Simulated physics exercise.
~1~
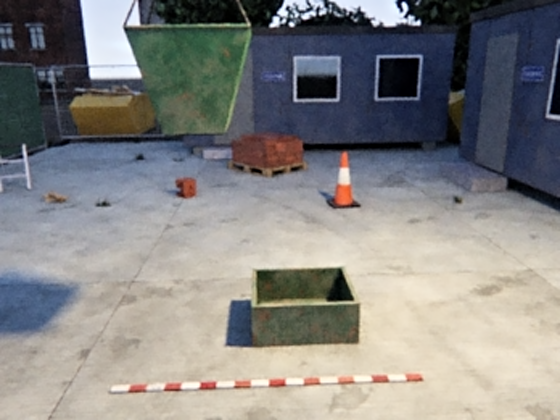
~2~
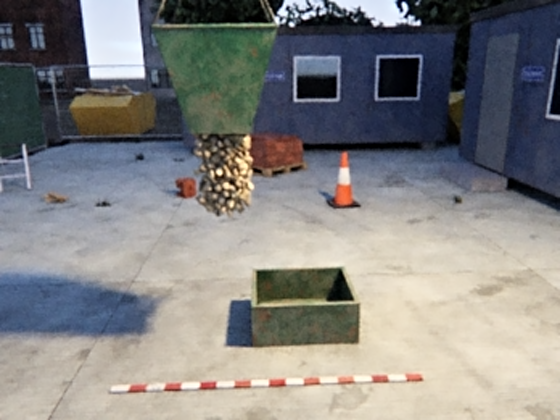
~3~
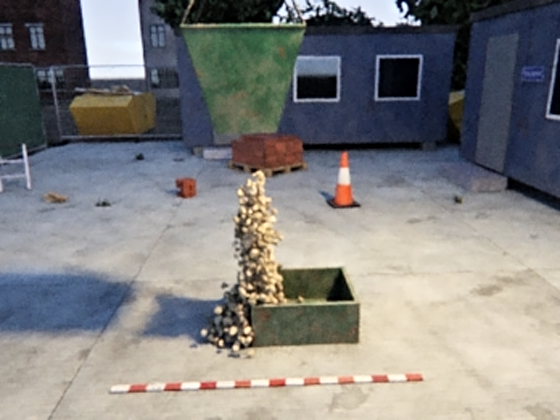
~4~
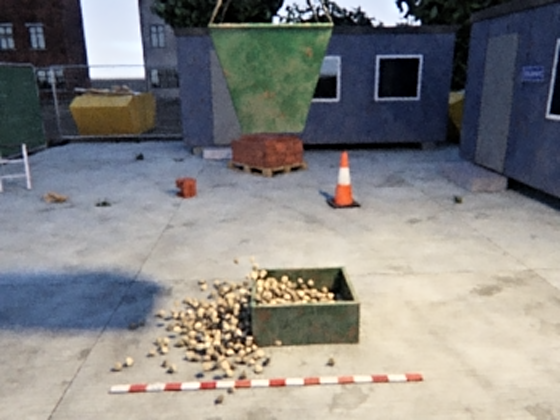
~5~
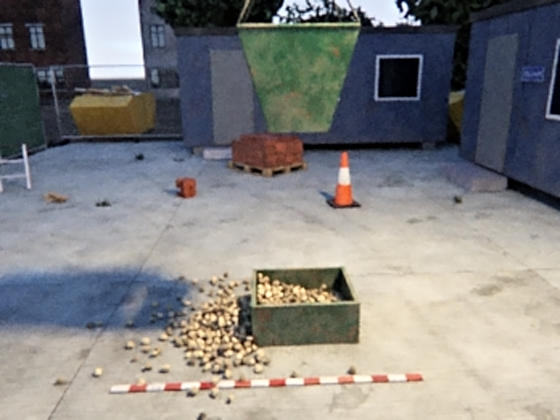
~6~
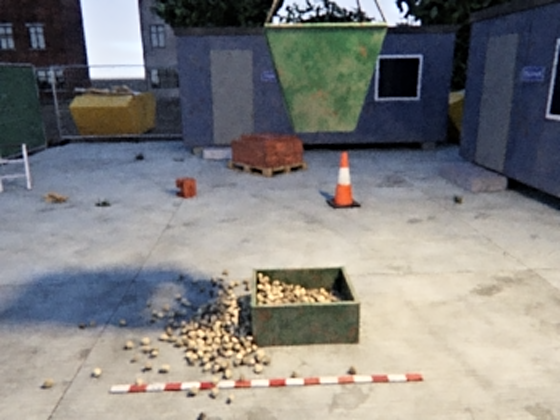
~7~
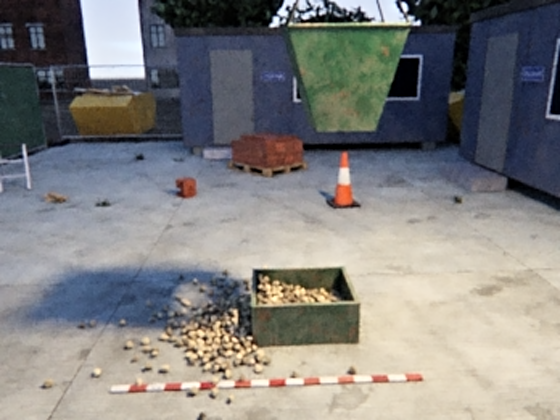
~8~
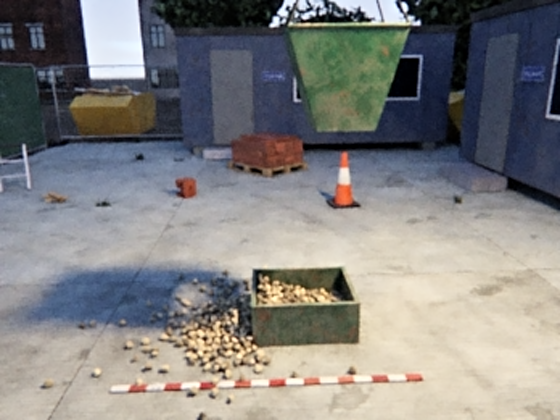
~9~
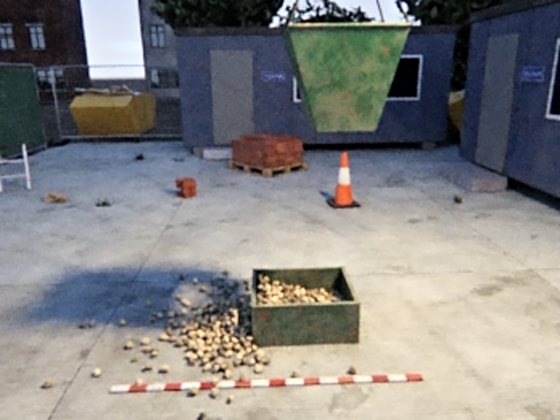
In a concrete yard with cabins and a traffic cone, a green crane skip moves right and drops a stream of pale stones over the left edge of a low green bin; many land inside, many spill left, and the empty skip stops while the stones lie still.
